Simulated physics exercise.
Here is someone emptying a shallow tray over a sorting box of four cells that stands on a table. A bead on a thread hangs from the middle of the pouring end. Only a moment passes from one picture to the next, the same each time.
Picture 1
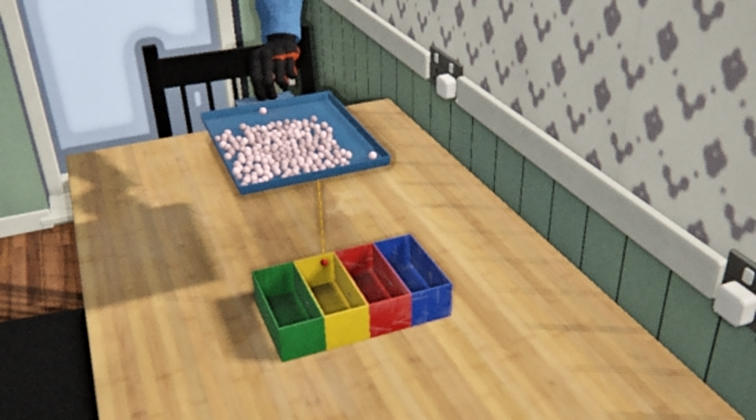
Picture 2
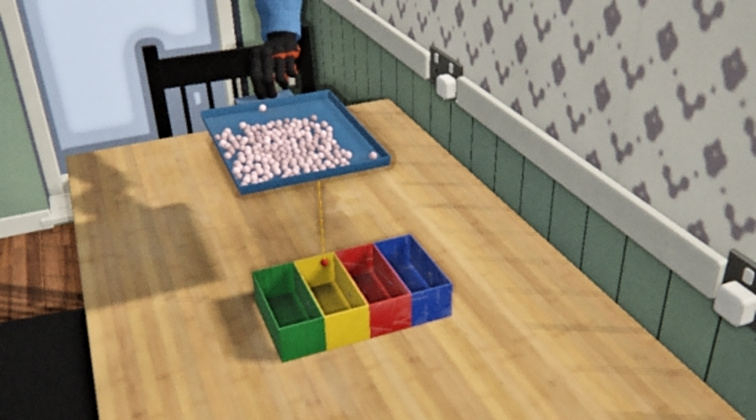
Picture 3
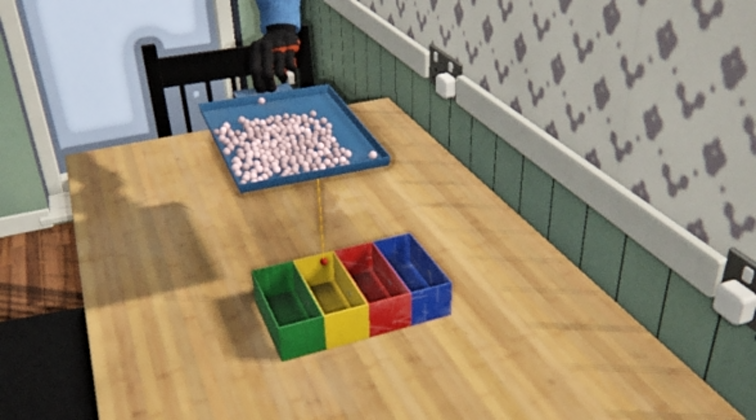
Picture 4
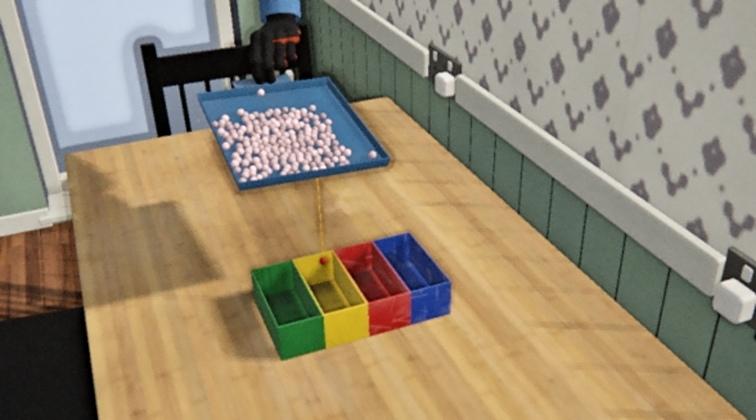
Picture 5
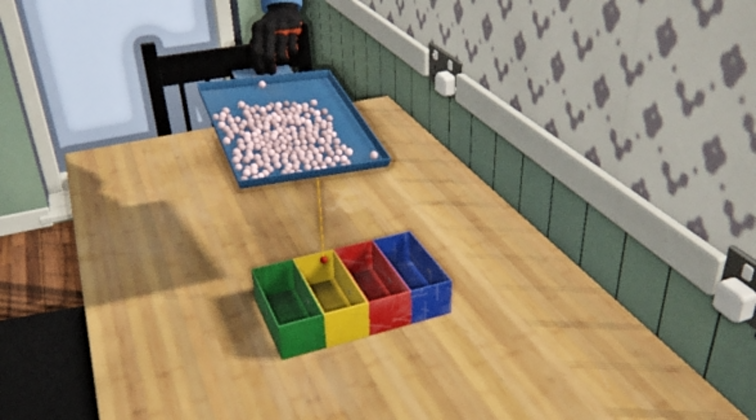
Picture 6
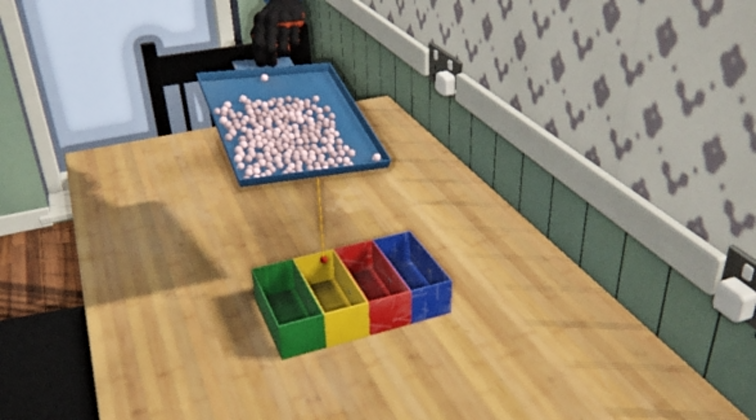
Blue tray of small pale pink balls tilting gradually as a dark-gloved hand raises its far end above four coloured boxes.
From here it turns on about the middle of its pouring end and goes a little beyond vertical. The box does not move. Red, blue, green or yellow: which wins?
The blue one ends fullest.
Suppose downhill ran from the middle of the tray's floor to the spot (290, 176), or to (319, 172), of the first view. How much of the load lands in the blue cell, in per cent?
About 0 and 10 per cent.
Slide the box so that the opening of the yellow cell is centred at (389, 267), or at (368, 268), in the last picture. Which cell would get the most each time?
One: The yellow cell. Two: That red cell.
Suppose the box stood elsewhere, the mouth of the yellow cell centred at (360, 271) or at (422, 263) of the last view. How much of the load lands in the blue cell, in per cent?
About 0 and 0 per cent.
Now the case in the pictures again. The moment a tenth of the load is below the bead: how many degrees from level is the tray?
Near 85 degrees.
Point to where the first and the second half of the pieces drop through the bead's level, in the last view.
Early half (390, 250), late half (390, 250).
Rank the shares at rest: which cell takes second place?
In second place: Red.
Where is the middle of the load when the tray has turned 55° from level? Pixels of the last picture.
Around (324, 143).
Shortly afterwards, tray tipped steeply; all but a few on the tray; only a few in the red cell; only a few falling or outside the box.
Next, tray tipped right over; near a third on the tray; near a quarter in the blue cell; a little in the red cell; only a few in the yellow cell; only a few in the green cell; near a third falling or outside the box.
Some moments later, tray tipped past a quarter turn; near half in the blue cell; near a quarter in the red cell; a little in the yellow cell; only a few in the green cell; a little falling or outside the box.
In the end, tray tipped past a quarter turn; near half in the blue cell; near a quarter in the red cell; a little in the yellow cell; only a few in the green cell; a little outside the box.
